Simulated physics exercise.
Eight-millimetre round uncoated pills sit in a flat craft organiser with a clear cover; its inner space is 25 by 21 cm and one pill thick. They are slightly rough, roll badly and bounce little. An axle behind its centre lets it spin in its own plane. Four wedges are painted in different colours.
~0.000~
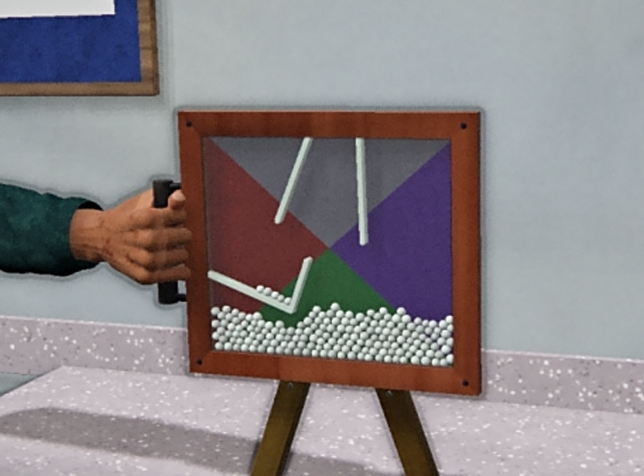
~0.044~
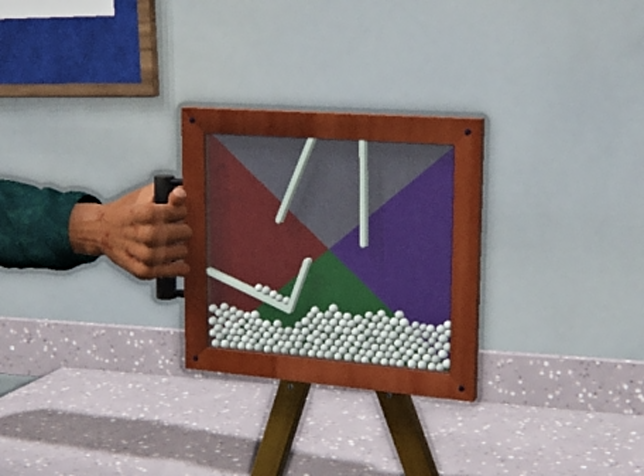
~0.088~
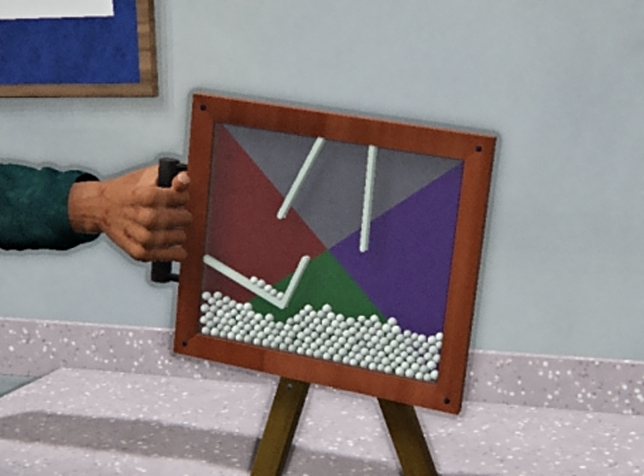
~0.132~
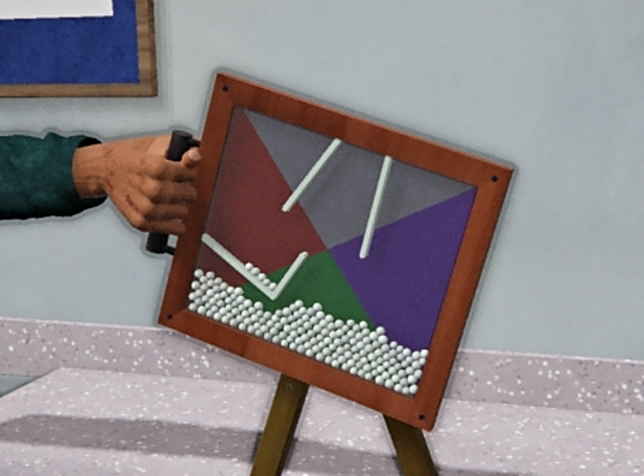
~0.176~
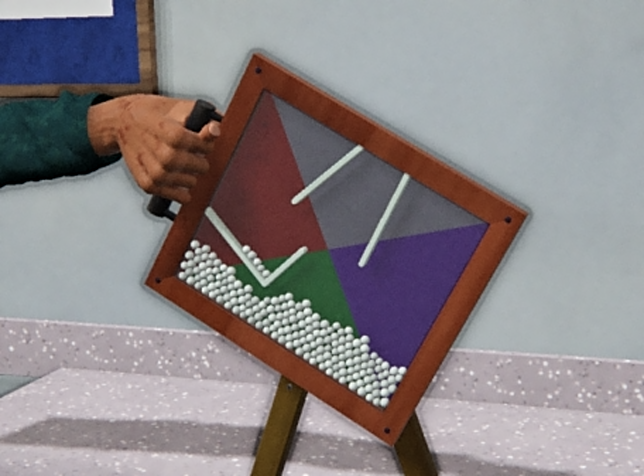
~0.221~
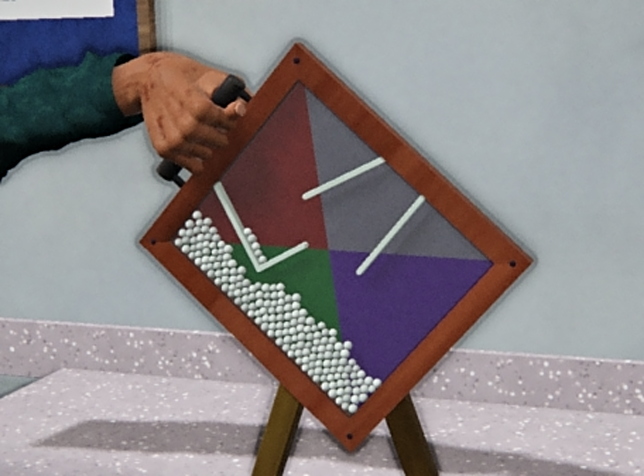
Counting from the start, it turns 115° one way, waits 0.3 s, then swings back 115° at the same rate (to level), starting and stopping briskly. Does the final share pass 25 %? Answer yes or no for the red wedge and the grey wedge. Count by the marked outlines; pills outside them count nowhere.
Red: No; grey: No.
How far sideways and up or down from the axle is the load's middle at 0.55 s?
About 6 cm left and 6 cm below.
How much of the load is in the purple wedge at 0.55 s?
Roughly 70 per cent.
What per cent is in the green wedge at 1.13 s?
Some 5 per cent.
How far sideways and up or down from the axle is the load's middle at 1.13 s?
About 6 cm right and 8 cm below.
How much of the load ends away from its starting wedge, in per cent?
About 35 per cent.
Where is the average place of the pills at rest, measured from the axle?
About 4 cm right and 8 cm below.
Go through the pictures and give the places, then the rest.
Level; about 180 pills; pills centred (334, 335); top one (261, 290); red (249, 245), purple (413, 252), green (331, 321), grey (327, 174), in the first frame.
Turned 2° clockwise; pills centred (331, 336); top one (259, 288), in the second frame.
Turned 8° clockwise; pills centred (322, 335); top one (254, 281); wall ends (306, 259), (364, 248), (282, 216), in the third frame.
Turned 17° clockwise; pills centred (309, 332); top one (249, 267), in the fourth frame.
Turned 30° clockwise; pills centred (293, 325); top one (195, 245), in the fifth frame.
Turned 42° clockwise; pills centred (278, 315); top one (197, 215); red (267, 190), purple (391, 310), green (284, 301), grey (375, 196), in the sixth frame.
After 0.55 s, it stands 115° clockwise; the pills' middle is 6 cm left of and 6 cm below the centre; purple 70 %, green 25 %.
After 1.13 s, it stands 57° clockwise; the pills' middle is 6 cm right of and 8 cm below the centre; purple 75 %, green 5 %, grey 15 %.
After 1.41 s, it stands level; the pills' middle is 8 cm right of and 4 cm below the centre; purple 65 %, green 35 %.
Settled by 2.2 s, it stands level; red 0 %, purple 35 %, green 65 %, grey 0 %.
